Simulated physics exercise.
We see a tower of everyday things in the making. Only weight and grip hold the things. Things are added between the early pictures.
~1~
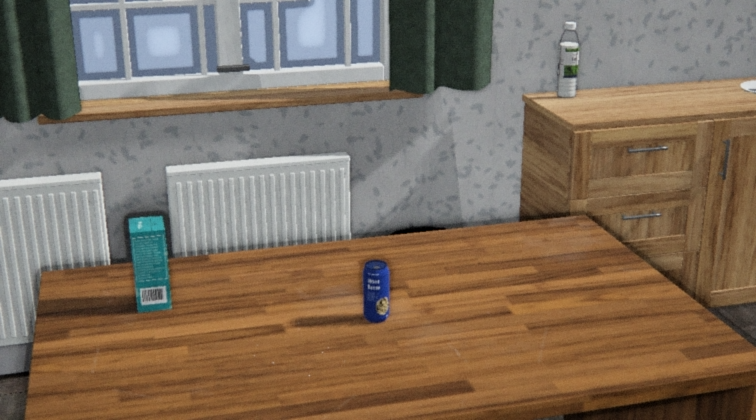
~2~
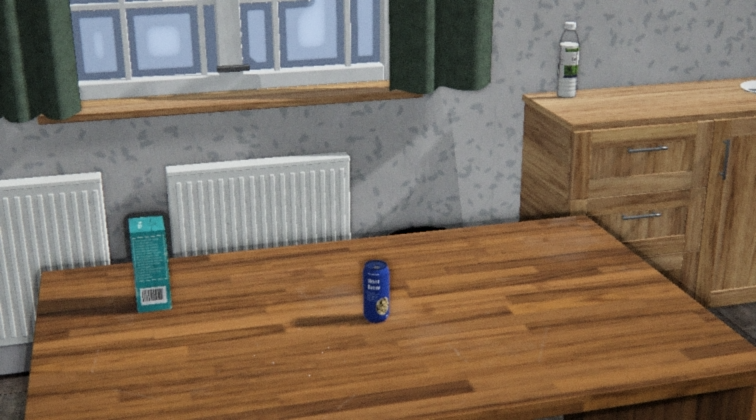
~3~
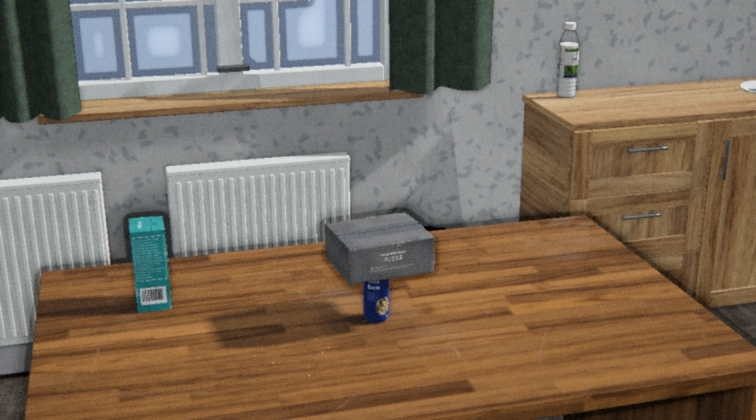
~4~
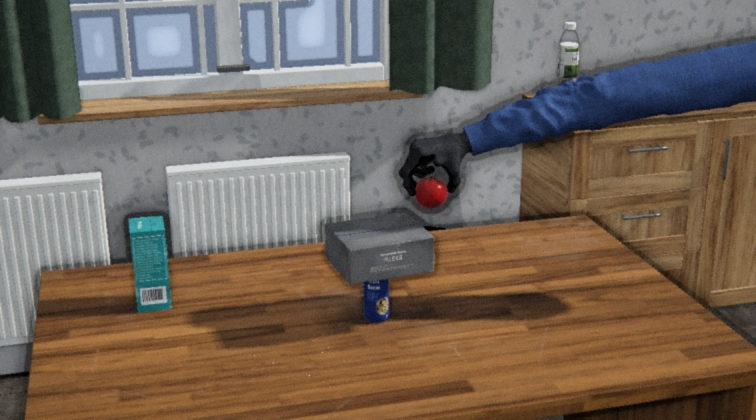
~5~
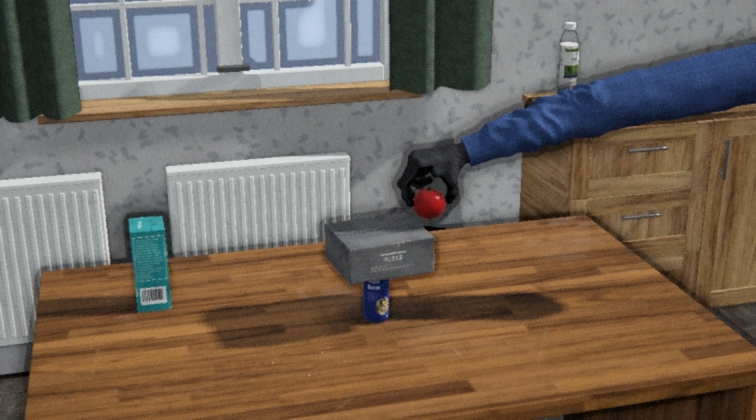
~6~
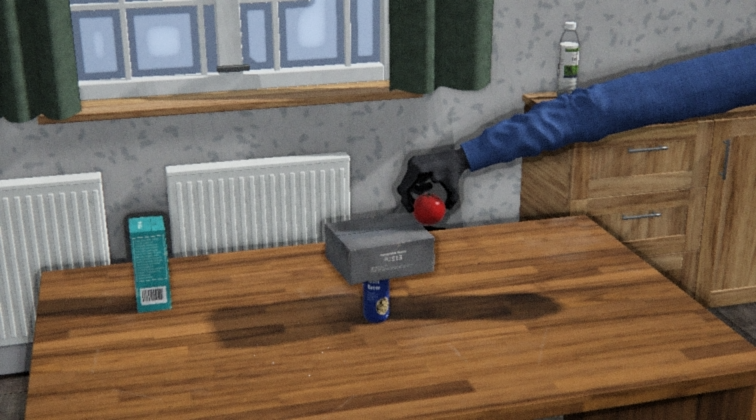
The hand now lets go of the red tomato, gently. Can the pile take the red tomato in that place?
As it turns out, it loses its balance.
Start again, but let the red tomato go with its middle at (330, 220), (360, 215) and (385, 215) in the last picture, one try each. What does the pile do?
In the first case it gives way; in the second case it holds; in the third case it stays up.
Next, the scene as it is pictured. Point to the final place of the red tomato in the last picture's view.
Around (481, 294).
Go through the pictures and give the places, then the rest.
In the first frame, the last thing is not in view yet; turquoise carton (150, 264).
In the second frame, the last thing is not in view yet.
In the third frame, the last thing is not in view yet; blue can (376, 292).
The fourth frame shows on its way; red tomato (431, 192); turquoise carton (150, 264).
The fifth frame shows on its way; red tomato (429, 203); grey box (379, 247).
The sixth frame shows set down, still held; red tomato (429, 209); blue can (376, 292).
Then, 0.30 s past the last view, red tomato now fallen; grey box rocked 54° from its first pose.
Then, 0.40 s past the last view, grey box now fallen.
Then, 0.90 s past the last view, things are still on the move.
Finally, fallen, grey box and red tomato; the other 2 still in place. Final places as the last picture's camera would see them, red tomato near (481, 294). The pile comes apart.
